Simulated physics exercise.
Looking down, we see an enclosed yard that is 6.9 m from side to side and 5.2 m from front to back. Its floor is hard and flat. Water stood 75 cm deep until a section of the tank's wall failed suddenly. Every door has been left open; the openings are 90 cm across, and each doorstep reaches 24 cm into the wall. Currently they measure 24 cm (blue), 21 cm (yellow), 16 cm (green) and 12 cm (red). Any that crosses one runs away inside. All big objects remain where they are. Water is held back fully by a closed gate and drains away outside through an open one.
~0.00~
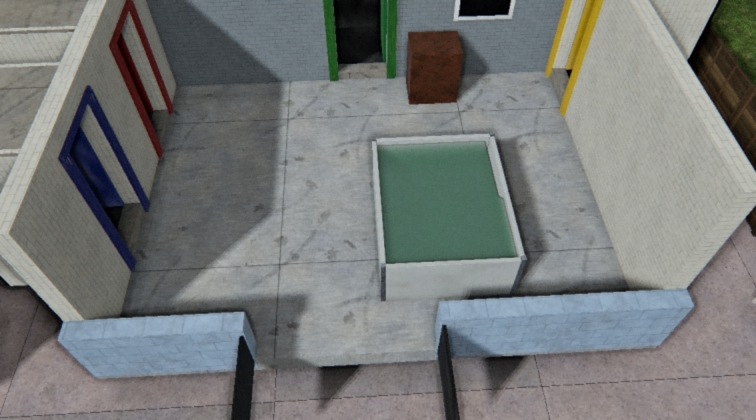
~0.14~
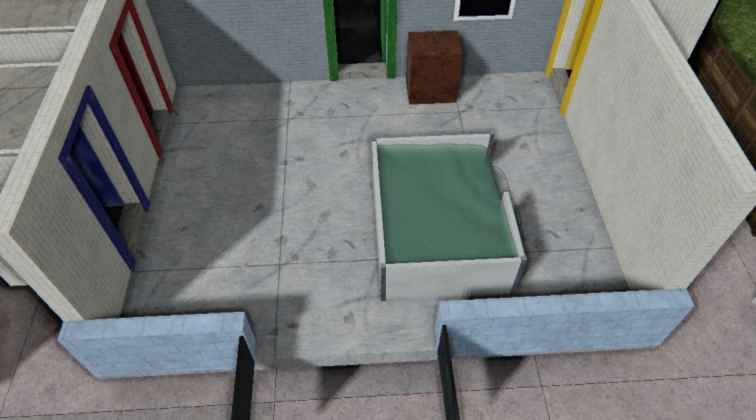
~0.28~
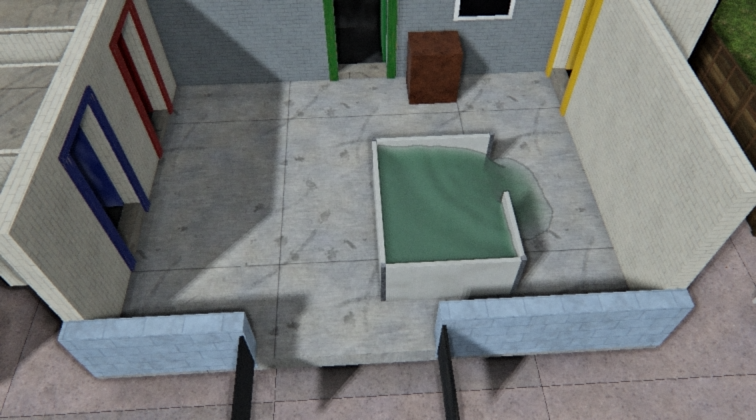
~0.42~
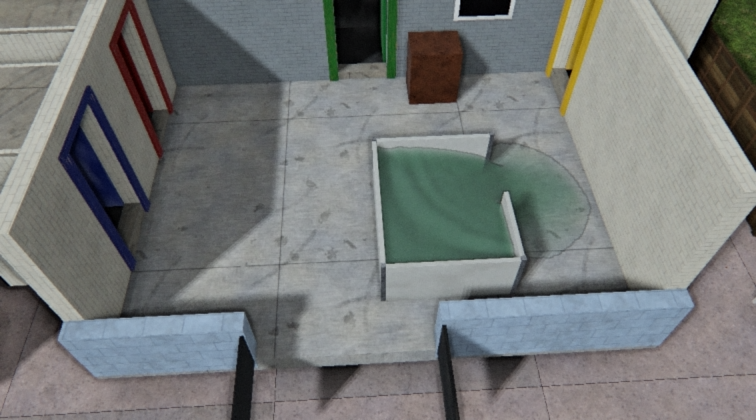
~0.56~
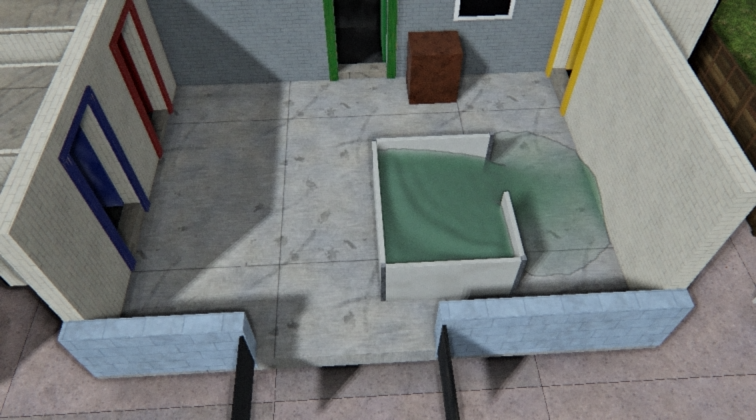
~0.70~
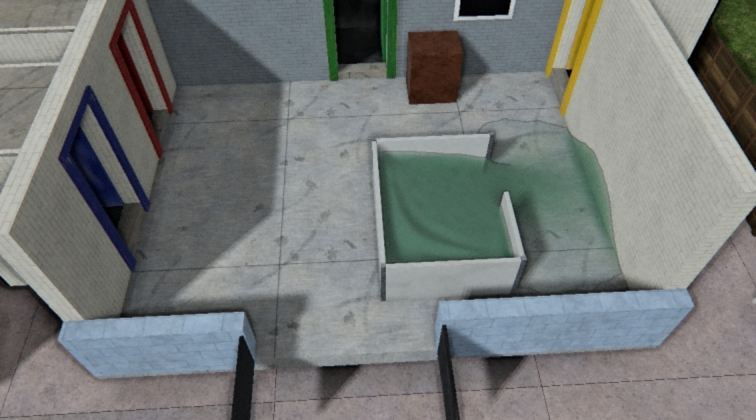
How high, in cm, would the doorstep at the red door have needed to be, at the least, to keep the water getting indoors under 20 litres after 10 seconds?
About 7 cm.
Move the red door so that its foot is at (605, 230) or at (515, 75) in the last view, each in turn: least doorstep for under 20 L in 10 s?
About 33 cm for the first and 34 cm for the second.
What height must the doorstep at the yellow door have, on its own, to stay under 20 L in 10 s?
Yellow door - some 24 centimetres.
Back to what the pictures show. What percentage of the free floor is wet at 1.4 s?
Wet: Close to 20 %.
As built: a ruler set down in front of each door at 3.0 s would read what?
Lab note, depth in cm: Blue 0; yellow 21; green 6; red 0.
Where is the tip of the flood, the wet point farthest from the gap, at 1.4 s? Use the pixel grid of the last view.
In the last picture, around (547, 76).
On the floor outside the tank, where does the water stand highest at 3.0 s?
At about pixel (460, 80).
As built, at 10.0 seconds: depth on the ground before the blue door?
A ruler would read roughly 6.0 cm.
After 1.4 s water covers 20 % of the floor, deepest (50 cm) near (576, 187); it has not reached the red door.
After 3.0 s water covers 40 % of the floor, deepest (40 cm) near (460, 80); it has not reached the red door.
After 10.0 s water covers 90 % of the floor, deepest (14 cm) near (463, 92); 11 cm at the red door, 1 litre in over its 12 cm doorstep.
At the red door as built, the water arrived by 4.7 s and peaked near 13 cm at 7.4 s.
Run again over the same 10 s with other heights there, 33 litres in over 5.5 cm, 15 litres over 7.5 cm. The limit of 20 litres is kept from about 7 cm up.
